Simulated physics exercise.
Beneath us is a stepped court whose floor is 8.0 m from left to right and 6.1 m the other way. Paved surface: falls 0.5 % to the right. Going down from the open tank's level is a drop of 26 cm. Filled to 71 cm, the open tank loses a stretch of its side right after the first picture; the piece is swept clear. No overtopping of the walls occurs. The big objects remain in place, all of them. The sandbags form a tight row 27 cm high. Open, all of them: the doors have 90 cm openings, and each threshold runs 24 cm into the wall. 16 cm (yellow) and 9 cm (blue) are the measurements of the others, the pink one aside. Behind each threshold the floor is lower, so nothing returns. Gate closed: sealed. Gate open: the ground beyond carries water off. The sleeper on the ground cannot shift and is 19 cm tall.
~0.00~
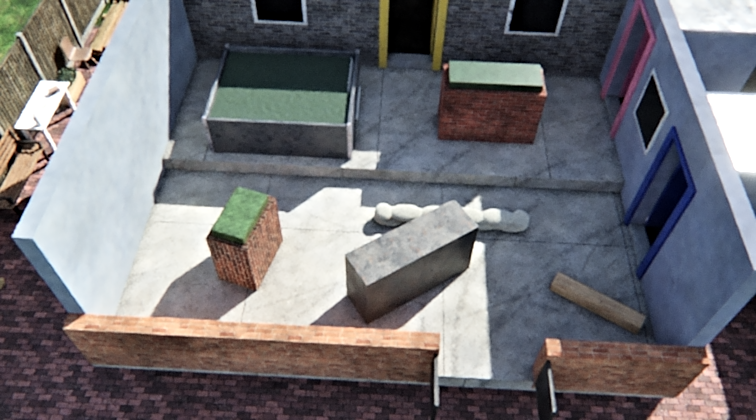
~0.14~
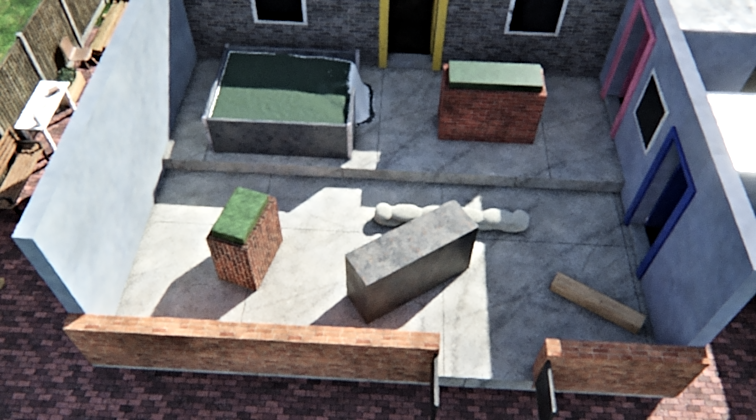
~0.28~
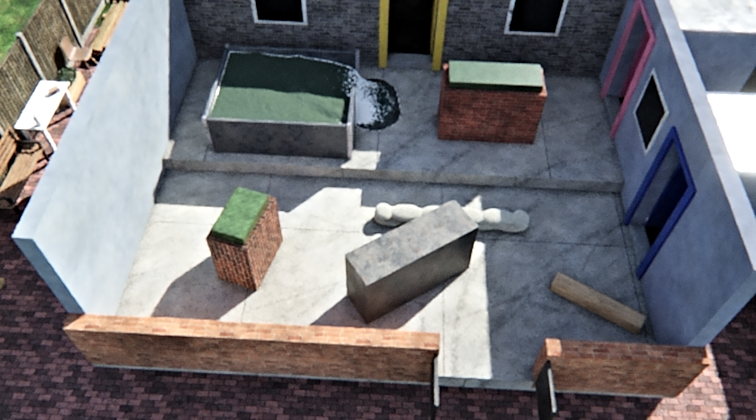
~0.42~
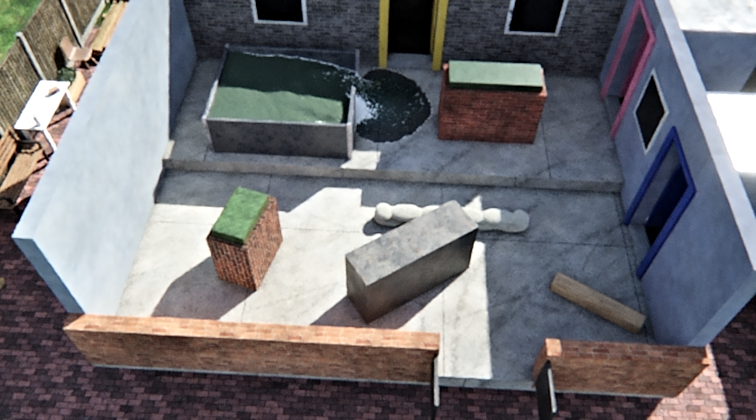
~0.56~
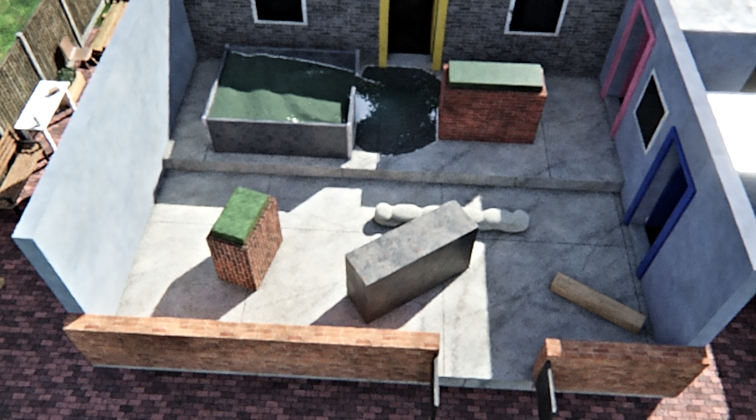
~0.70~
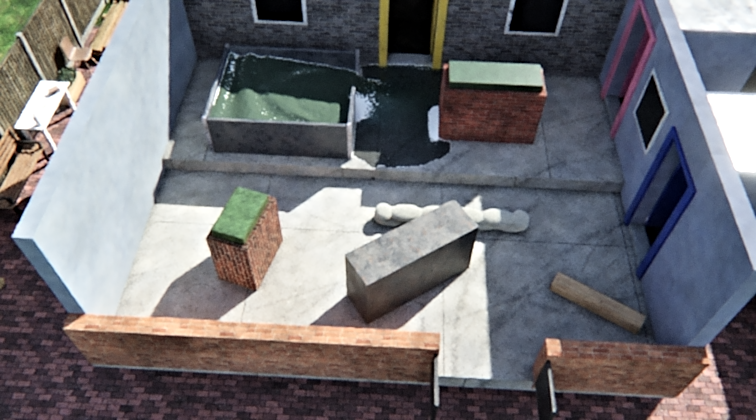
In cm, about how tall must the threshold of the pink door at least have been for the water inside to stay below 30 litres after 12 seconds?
It would have had to be close to 27 cm tall.
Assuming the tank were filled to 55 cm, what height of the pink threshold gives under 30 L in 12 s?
It would take a step of about 20 cm.
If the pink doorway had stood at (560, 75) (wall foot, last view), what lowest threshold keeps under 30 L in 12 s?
It needs roughly 22 cm.
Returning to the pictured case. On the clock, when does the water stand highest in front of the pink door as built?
About 2.8 seconds.
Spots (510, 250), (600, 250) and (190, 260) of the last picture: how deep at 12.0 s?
Close to 8, 11 and 4 cm, one after the other.
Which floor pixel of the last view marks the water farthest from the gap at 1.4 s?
Lab note: Front tip approx. (600, 94).
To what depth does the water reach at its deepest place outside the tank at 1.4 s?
Close to 41 centimetres.
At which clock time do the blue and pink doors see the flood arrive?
Blue: 3.2 s; pink: 1.4 s.
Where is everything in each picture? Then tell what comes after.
In the first frame, still water, 71 cm deep, in the open tank at (285, 87); the pink door at (625, 73) is dry.
In the second frame, the gap is at (354, 91), the front 0.3 m out at (371, 117); the back of the open tank holds 71 cm.
In the third frame, the front is at (397, 112), 0.8 m from the gap at (354, 93); 0.8 m2 of floor is wet, 71 cm left at the back.
In the fourth frame, water pours out at (354, 94) and has run 1.4 m, to (426, 113); about 8 cm deep outside, 71 cm at the back.
In the fifth frame, the front is at a hidden place, 2.0 m from the gap at (354, 94); 3.3 m2 of floor is wet, 70 cm left at the back.
In the sixth frame, water pours out at (354, 93) and has run 2.6 m, to a hidden place; about 5 cm deep outside, 65 cm at the back; the pink door at (625, 73), 4.8 m from the gap, is still 2.2 m from the nearest water.
After 1.4 s water covers 20 % of the floor, deepest (41 cm) near (432, 118); 2 cm at the pink door, 0 litres in over its 10 cm threshold.
After 3.0 s water covers 35 % of the floor, deepest (38 cm) near (598, 88); 28 cm at the pink door, 102 litres in over its 10 cm threshold.
After 12.0 s water covers 85 % of the floor, deepest (14 cm) near (633, 315); 8 cm at the pink door, 393 litres in over its 10 cm threshold.
At the pink door as built, the water arrived by 1.4 s and peaked near 28 cm at 2.8 s.
Run again over the same 12 s with other heights there, 44 litres in over 25 cm, 6 litres over 33.5 cm. The limit of 30 litres is kept from about 27 cm up.
